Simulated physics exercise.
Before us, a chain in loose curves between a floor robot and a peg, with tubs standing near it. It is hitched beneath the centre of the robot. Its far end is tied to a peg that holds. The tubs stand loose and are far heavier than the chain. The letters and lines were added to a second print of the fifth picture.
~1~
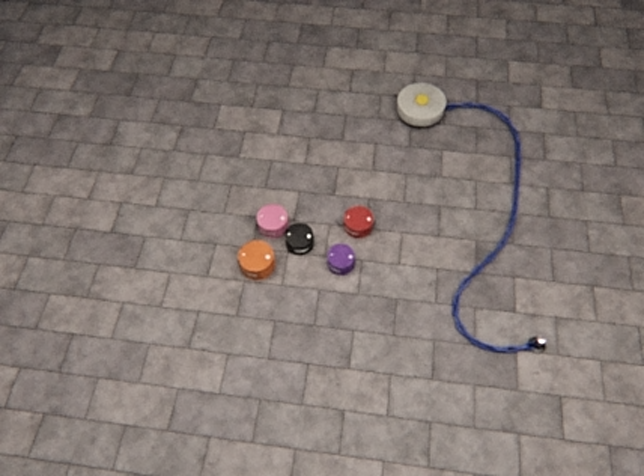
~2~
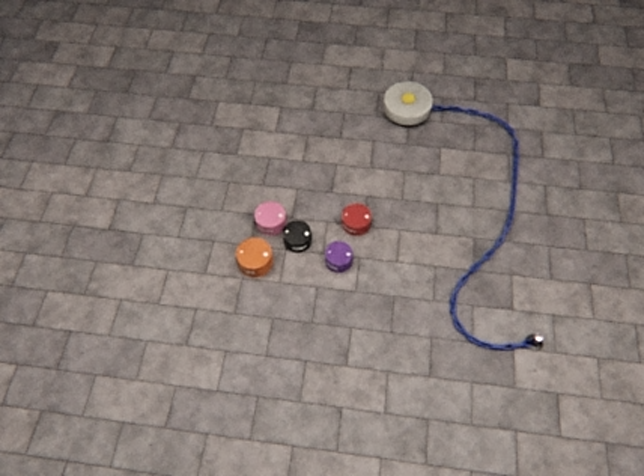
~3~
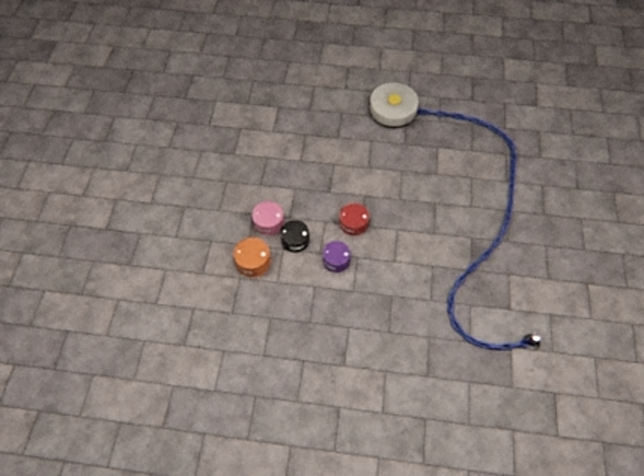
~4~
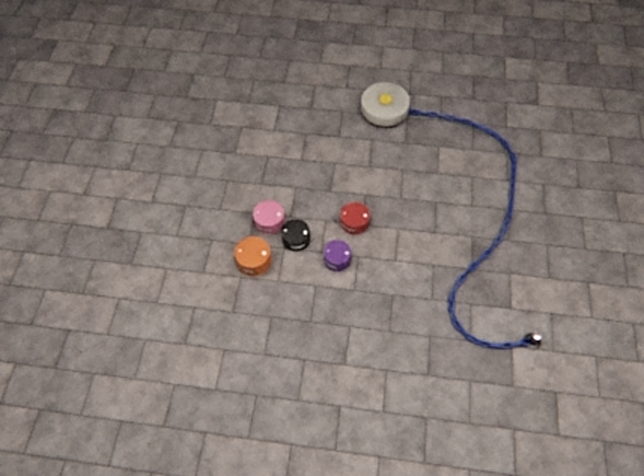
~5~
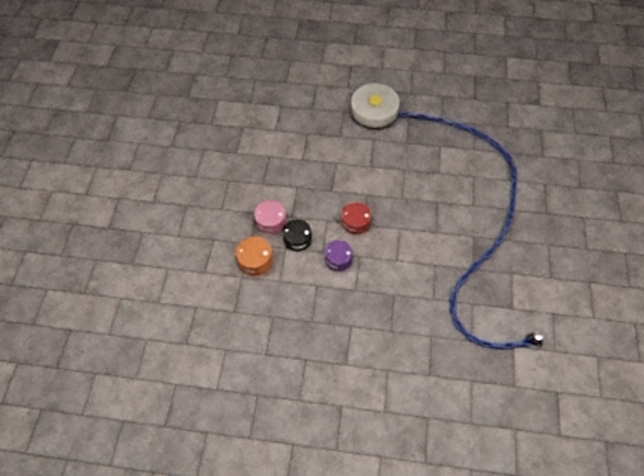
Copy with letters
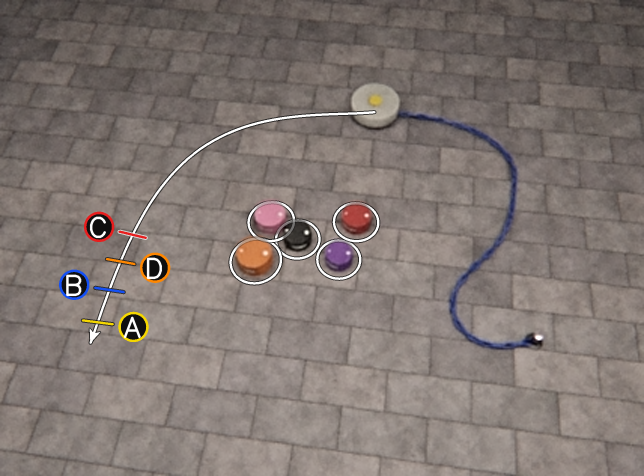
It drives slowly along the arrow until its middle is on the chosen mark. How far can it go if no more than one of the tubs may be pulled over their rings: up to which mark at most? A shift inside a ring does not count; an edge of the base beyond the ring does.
Stop at D.
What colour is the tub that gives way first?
The red tub.
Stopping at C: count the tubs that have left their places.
By then, none.
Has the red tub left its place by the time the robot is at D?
Yes.
On the copy, A at (98, 322); B at (109, 290); C at (133, 235); D at (121, 261); the route from (374, 112) via (188, 158) to (91, 343).
On D. First, robot (263, 116).
Then, robot (168, 171).
Finally, robot (117, 257); red tub (352, 226); one over the rings.
By contrast, A has five over the rings; B has two over the rings; C is within the limit but short.
